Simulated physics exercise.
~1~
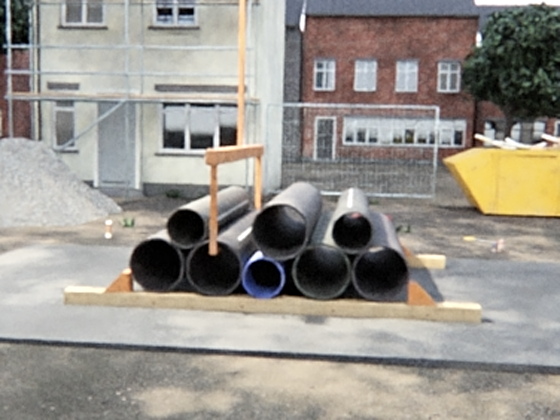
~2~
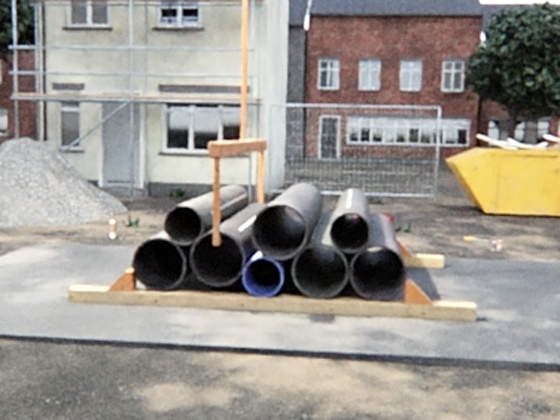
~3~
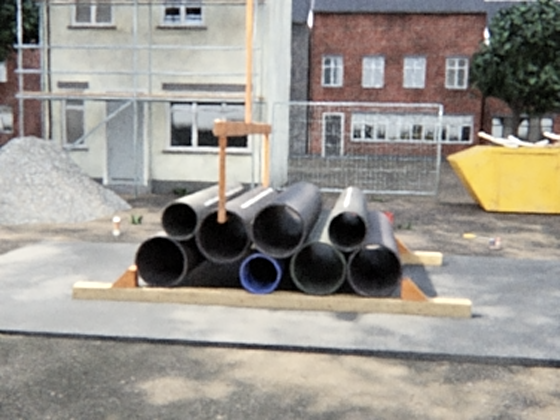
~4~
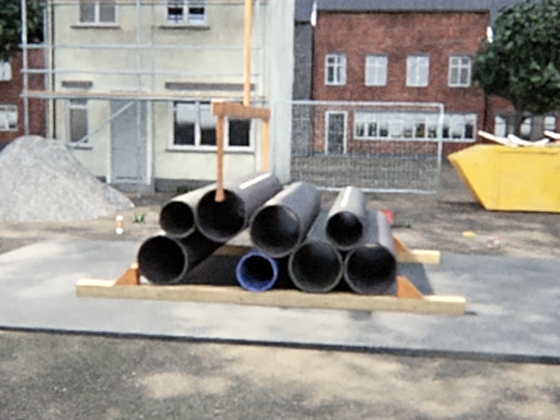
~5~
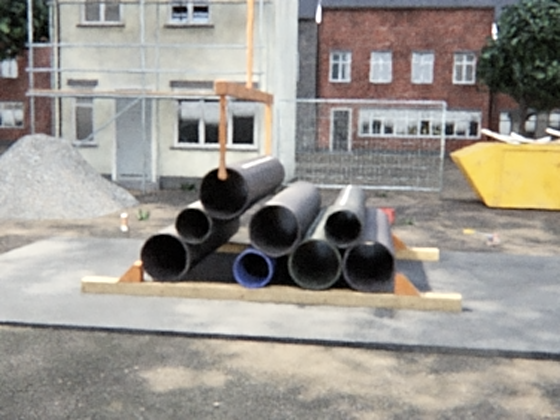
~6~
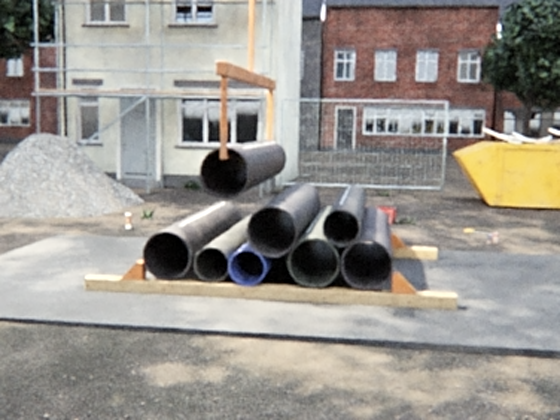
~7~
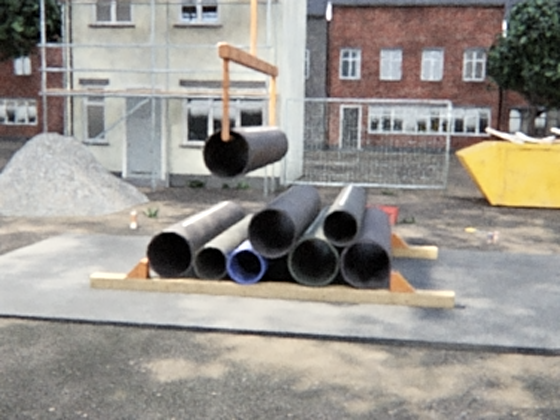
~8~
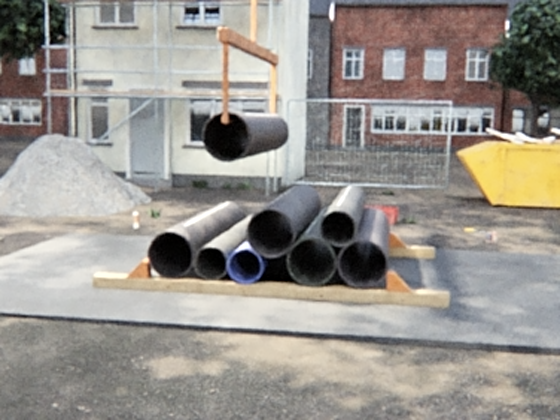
Building site with an orange beam lifting one black pipe from a stack, the blue pipe shifting slightly left as others settle.
